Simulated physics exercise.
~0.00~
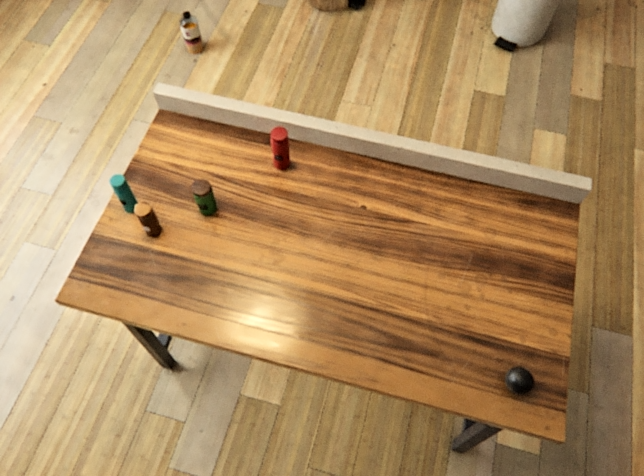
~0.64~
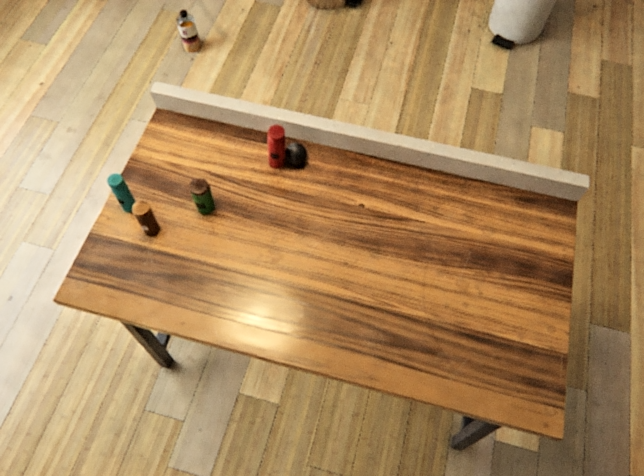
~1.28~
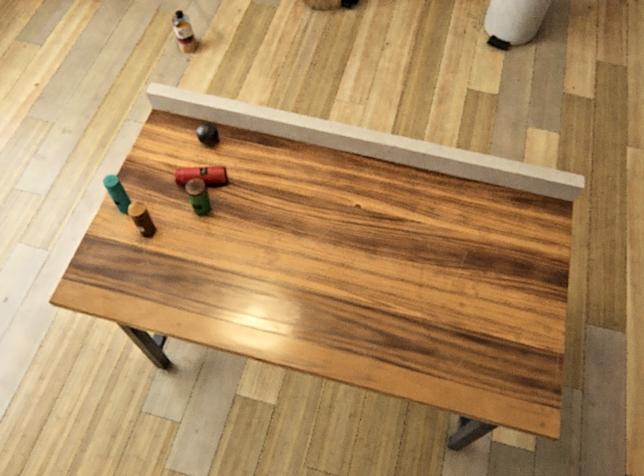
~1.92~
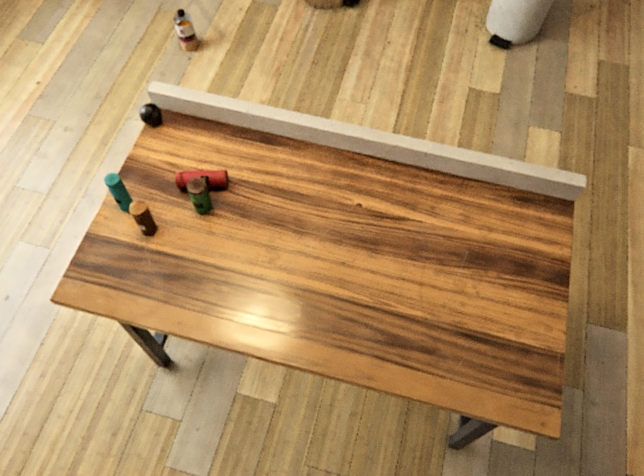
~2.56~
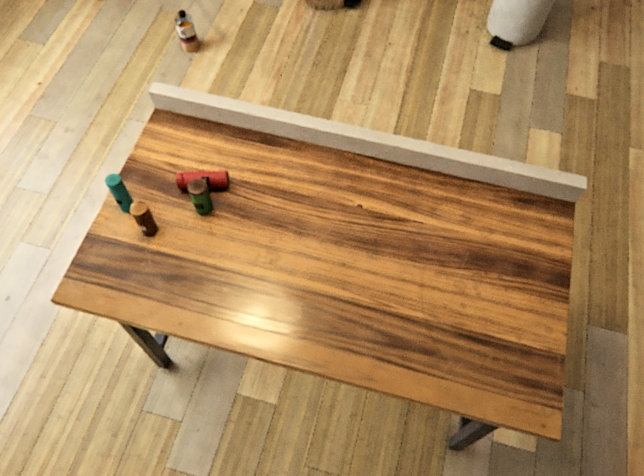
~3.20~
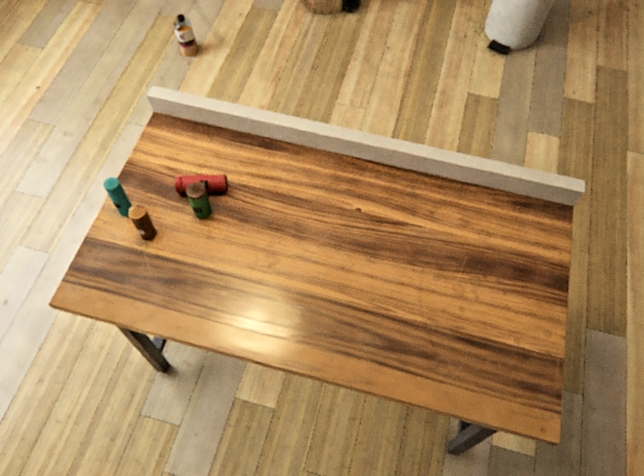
A black ball rolled across a wooden table to the red shaker near the back rail, and the shaker toppled onto its side near the green one. The ball continued left and went out of sight, while the other three shakers stayed standing.
